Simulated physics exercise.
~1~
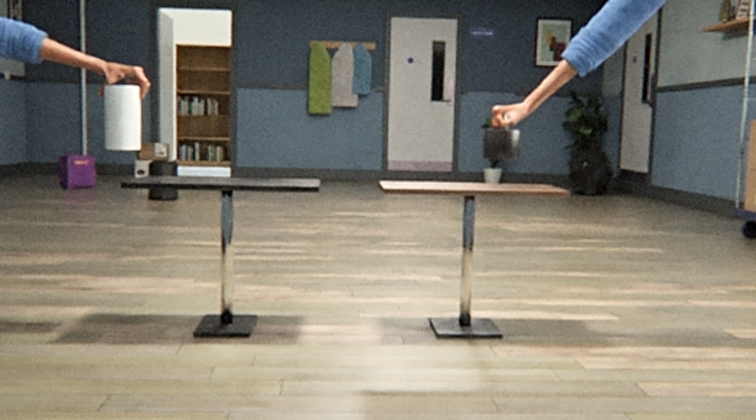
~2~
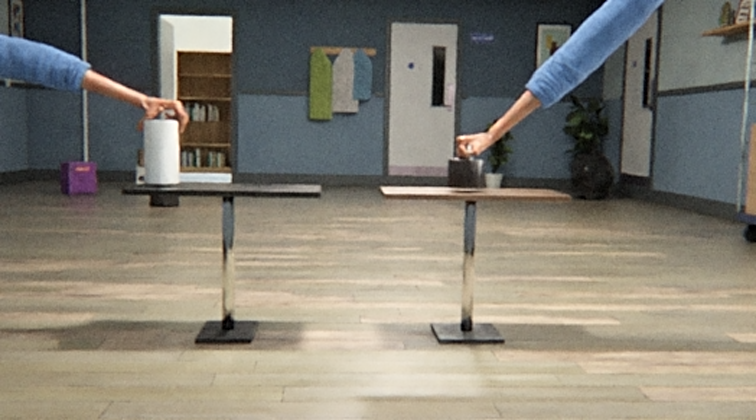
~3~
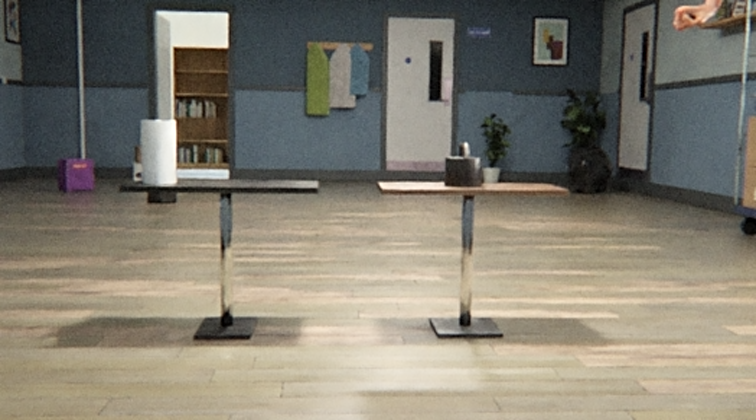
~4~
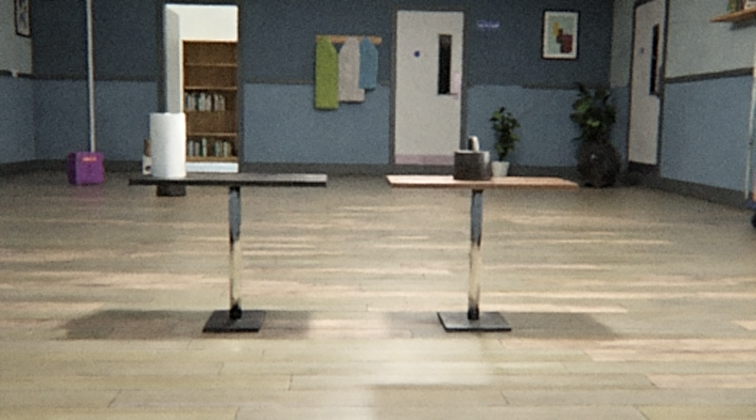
In this clip, two hands lower a white roll onto the left part of a black side table and a small dark object onto a brown stand to its right, then let go and withdraw, leaving both pieces of furniture standing level with the items resting on top.
